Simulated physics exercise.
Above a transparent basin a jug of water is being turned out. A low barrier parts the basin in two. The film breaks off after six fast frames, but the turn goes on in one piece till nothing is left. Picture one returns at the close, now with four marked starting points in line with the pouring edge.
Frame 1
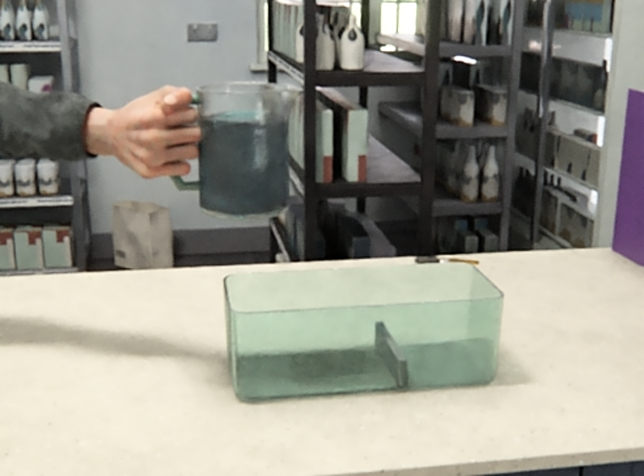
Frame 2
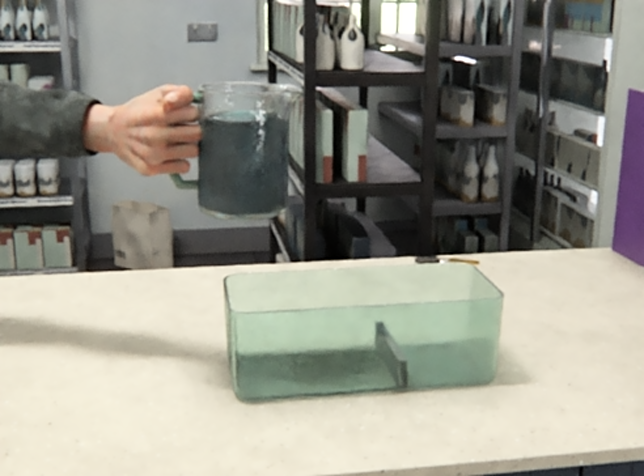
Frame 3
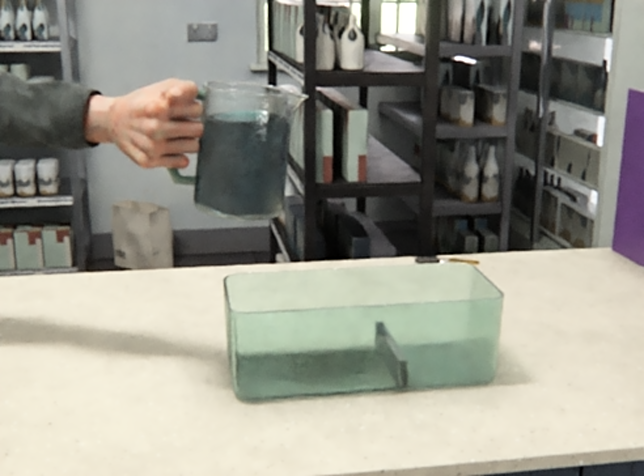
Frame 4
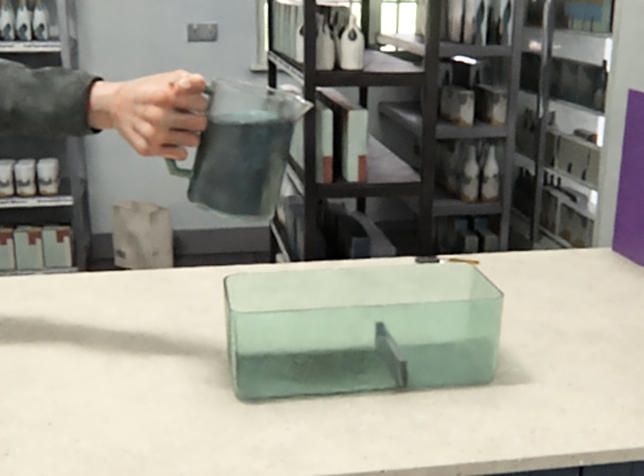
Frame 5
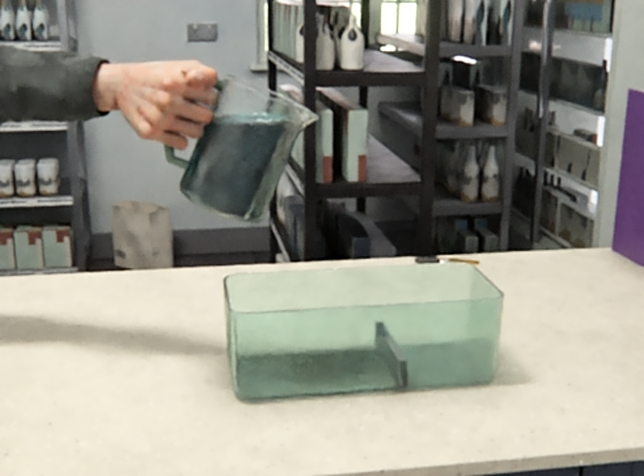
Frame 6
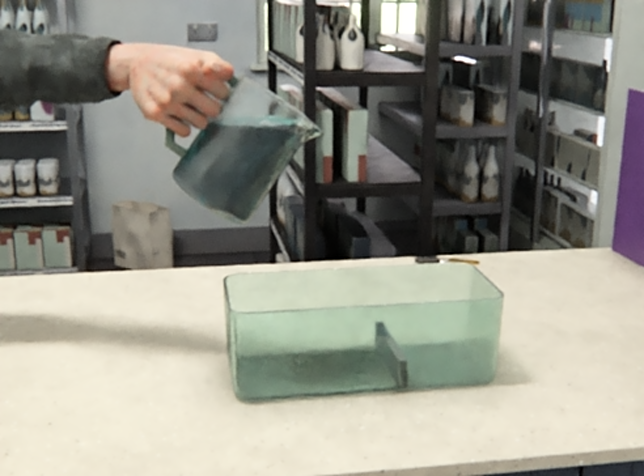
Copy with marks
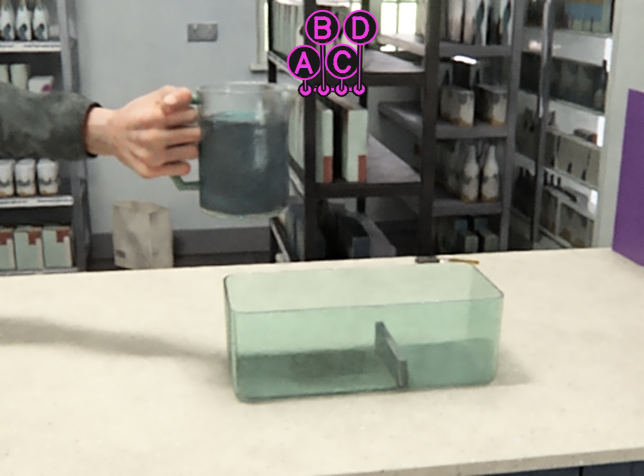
A hand in a dark grey sleeve holds a clear jug of dark bluish water at the left, above a pale counter seen from the front and slightly above, with shelves of bottles and boxes behind. A transparent green-tinted basin, parted by a low dark barrier, sits below with shallow water on both sides. The hand first holds the jug upright, then tilts it steadily rightward, while the camera stays still.
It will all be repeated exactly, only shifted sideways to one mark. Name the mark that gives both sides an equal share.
The best dot is B.
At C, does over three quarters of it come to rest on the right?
No.
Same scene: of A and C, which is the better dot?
C it is.
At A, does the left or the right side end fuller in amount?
The left side.
On the marked copy, A at (305, 89); B at (323, 89); C at (341, 89); D at (359, 89).
For dot A, about 75 % ends left of the wall and 20 % right of it; 4 % is lost outside.
For dot B, about 48 % ends left of the wall and 49 % right of it.
For dot C, about 35 % ends left of the wall and 63 % right of it.
For dot D, about 28 % ends left of the wall and 69 % right of it; 3 % is lost outside.
